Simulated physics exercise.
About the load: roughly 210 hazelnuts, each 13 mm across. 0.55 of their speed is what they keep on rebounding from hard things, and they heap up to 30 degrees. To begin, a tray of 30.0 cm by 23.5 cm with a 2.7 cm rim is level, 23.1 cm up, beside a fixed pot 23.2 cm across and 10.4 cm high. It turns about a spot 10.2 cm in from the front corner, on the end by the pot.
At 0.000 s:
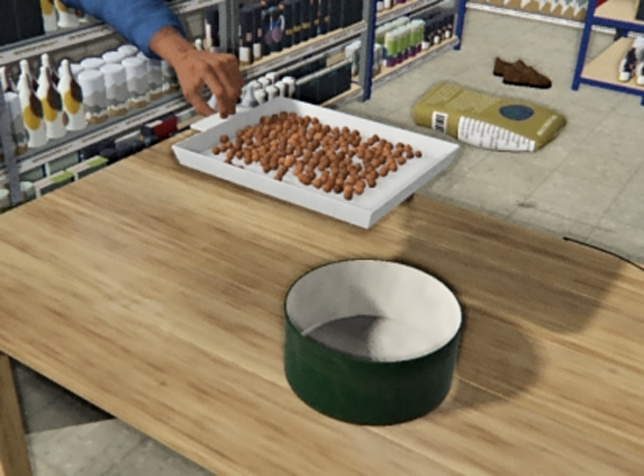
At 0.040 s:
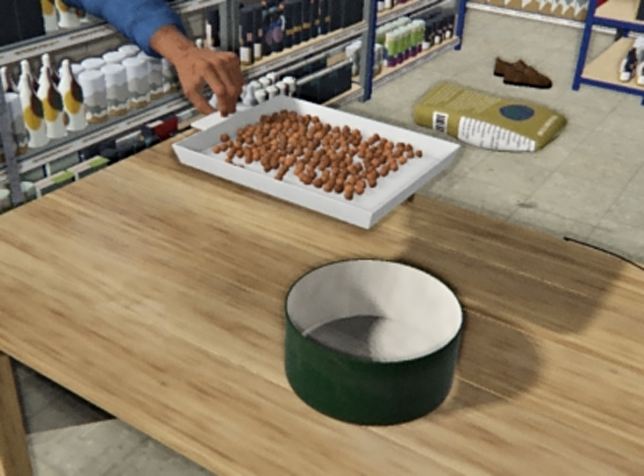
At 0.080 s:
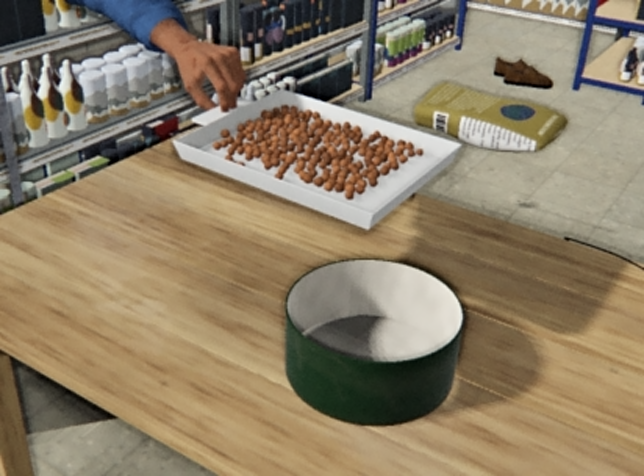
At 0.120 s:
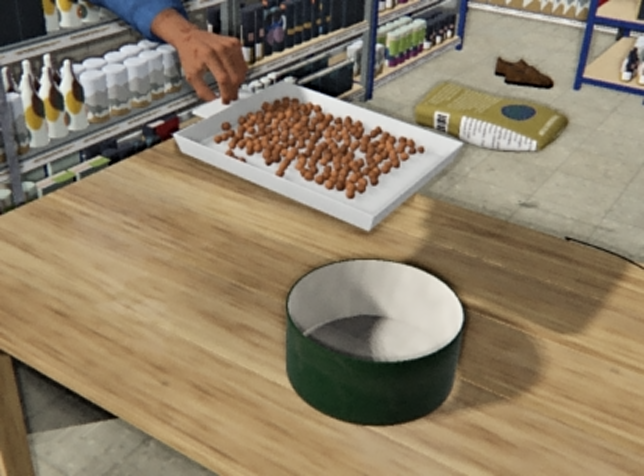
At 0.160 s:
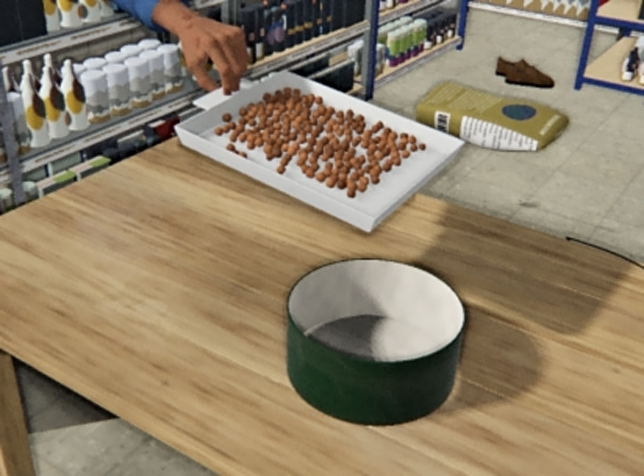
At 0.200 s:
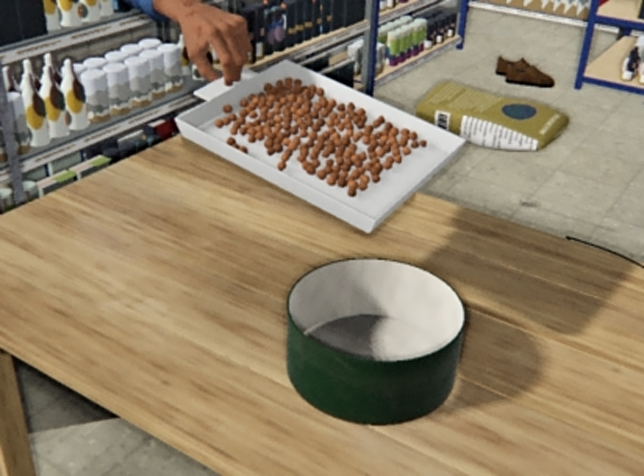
In a shop aisle, a hand slowly raising the far end of a white tray of hazelnuts behind a green pot.
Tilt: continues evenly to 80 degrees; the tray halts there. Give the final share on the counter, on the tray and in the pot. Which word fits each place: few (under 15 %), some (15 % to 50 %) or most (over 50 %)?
Counter gets few; tray gets few; pot gets most.
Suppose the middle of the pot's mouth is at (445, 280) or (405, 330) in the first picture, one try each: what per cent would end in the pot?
Roughly 30 and 100 percent.
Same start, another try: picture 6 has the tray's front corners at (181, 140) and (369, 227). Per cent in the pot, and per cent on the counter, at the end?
You'd end with pot at 90 and counter at 10.
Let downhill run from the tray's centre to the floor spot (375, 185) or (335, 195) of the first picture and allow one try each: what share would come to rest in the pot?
Estimate: Some 55 % and some 100 % respectively.
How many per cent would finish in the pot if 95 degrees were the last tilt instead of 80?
That would be around 100 percent.
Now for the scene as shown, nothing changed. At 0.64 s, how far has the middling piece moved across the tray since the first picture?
12 cm.
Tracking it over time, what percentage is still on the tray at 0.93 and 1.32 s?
Around 85 first, about 30 after.
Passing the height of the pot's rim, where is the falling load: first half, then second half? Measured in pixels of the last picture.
Around (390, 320), then around (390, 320).
After 0.64 s, tilt 44 degrees; the tray holds 100 %, the pot 0 %.
Then, at 0.93 s, tilt 66 degrees; the tray holds 85 %, the pot 5 %.
After 1.32 s, tilt 80 degrees; the tray holds 30 %, the pot 55 %.
At rest (3.6 s), counter 0 %, tray 0 %, pot 100 %.
